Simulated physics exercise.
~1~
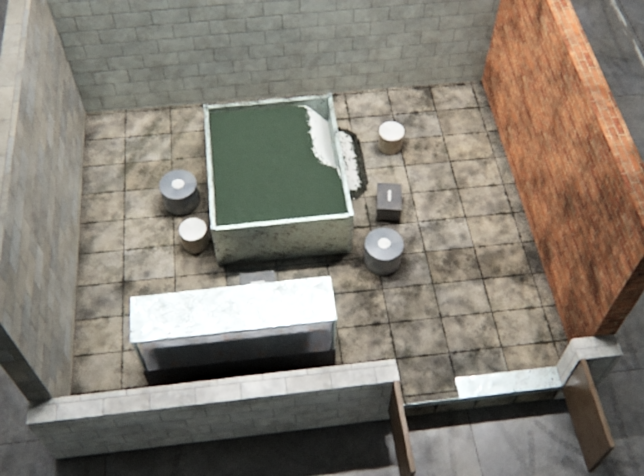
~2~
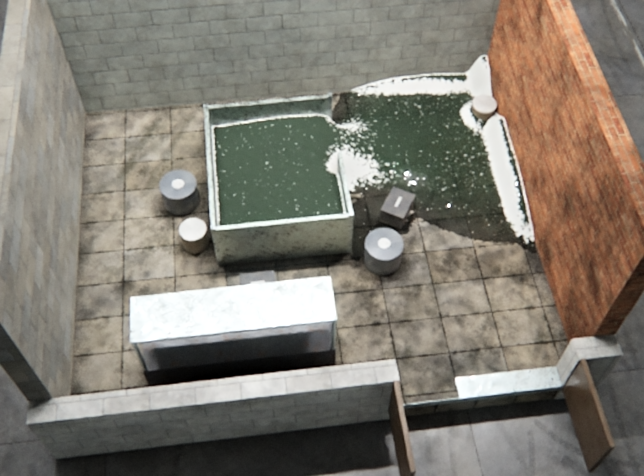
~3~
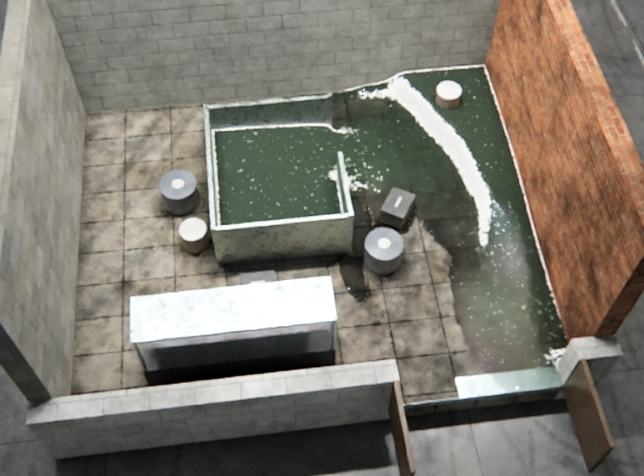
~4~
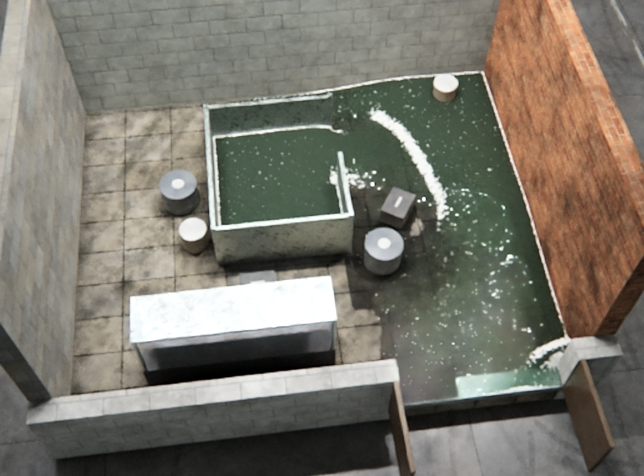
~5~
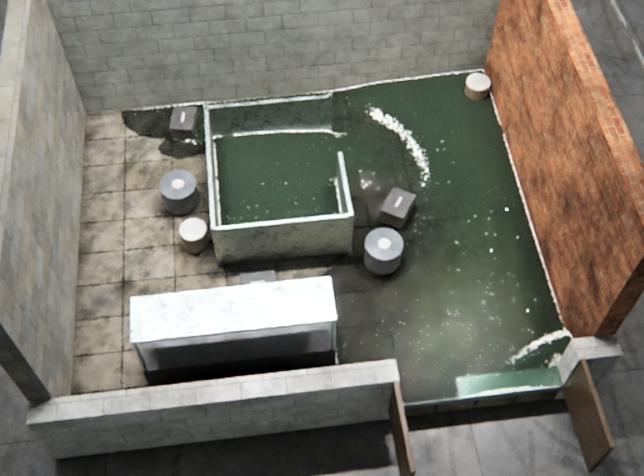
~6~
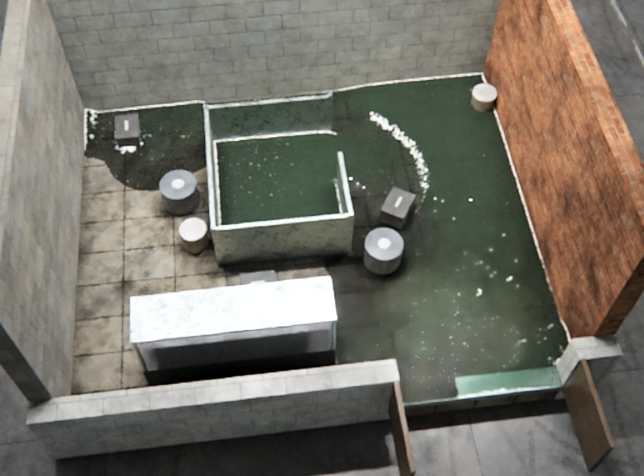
Walled tiled yard with green water bursting from a tank's right side, spreading across the floor and carrying a few loose items.
